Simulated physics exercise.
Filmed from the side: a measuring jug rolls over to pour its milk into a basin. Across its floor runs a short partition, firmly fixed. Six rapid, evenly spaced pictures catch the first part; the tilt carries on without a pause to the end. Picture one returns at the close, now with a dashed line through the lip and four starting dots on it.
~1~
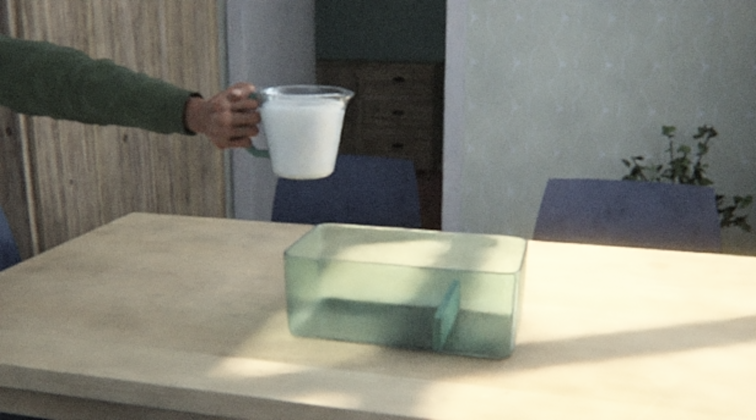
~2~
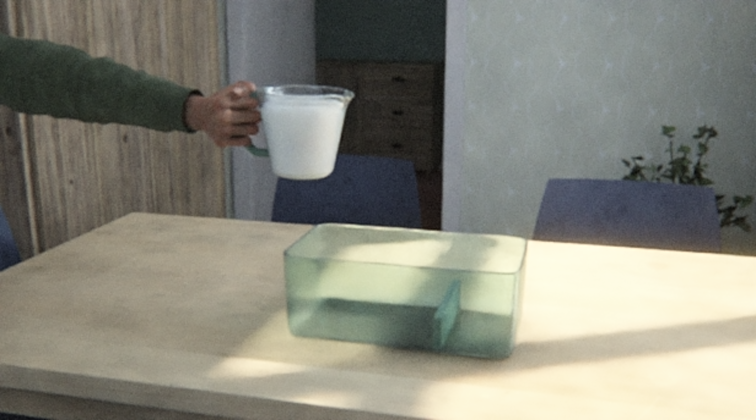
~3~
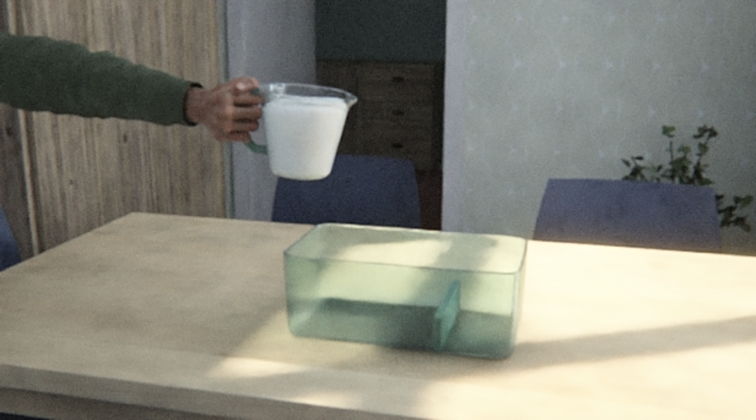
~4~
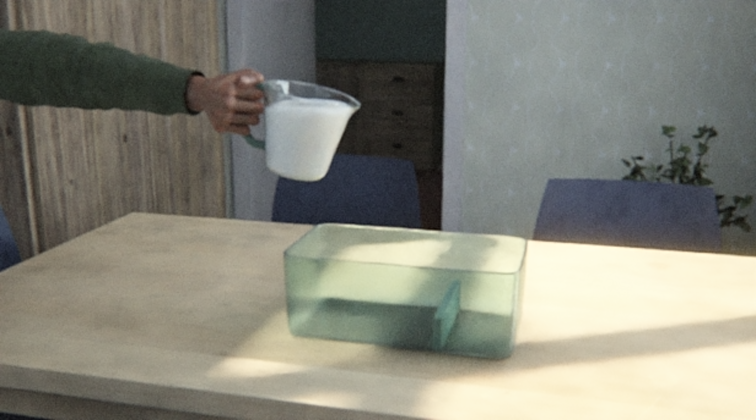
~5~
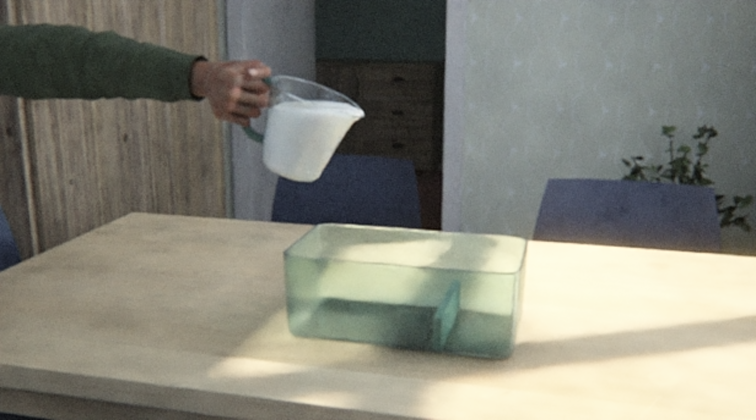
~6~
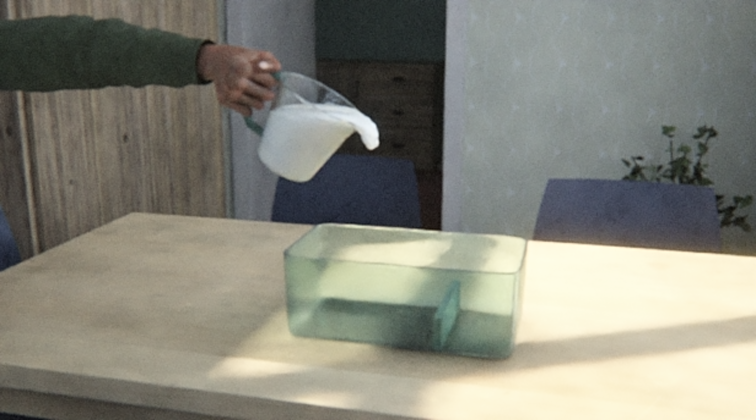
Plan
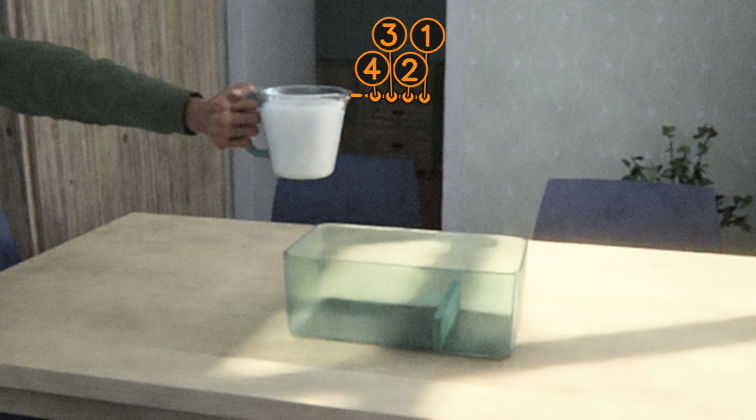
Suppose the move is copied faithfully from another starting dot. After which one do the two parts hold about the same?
3 works best here.
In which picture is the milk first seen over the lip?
In picture 6.
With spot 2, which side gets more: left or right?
The right side.
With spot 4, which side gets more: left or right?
More ends on the left.
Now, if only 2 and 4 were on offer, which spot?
2.
In orange, 1 at (424, 97); 2 at (407, 96); 3 at (391, 96); 4 at (375, 95).
For spot 1, about 20 % ends left of the wall and 77 % right of it; 4 % is lost outside.
For spot 2, about 25 % ends left of the wall and 73 % right of it.
For spot 3, about 52 % ends left of the wall and 47 % right of it.
For spot 4, about 83 % ends left of the wall and 14 % right of it.
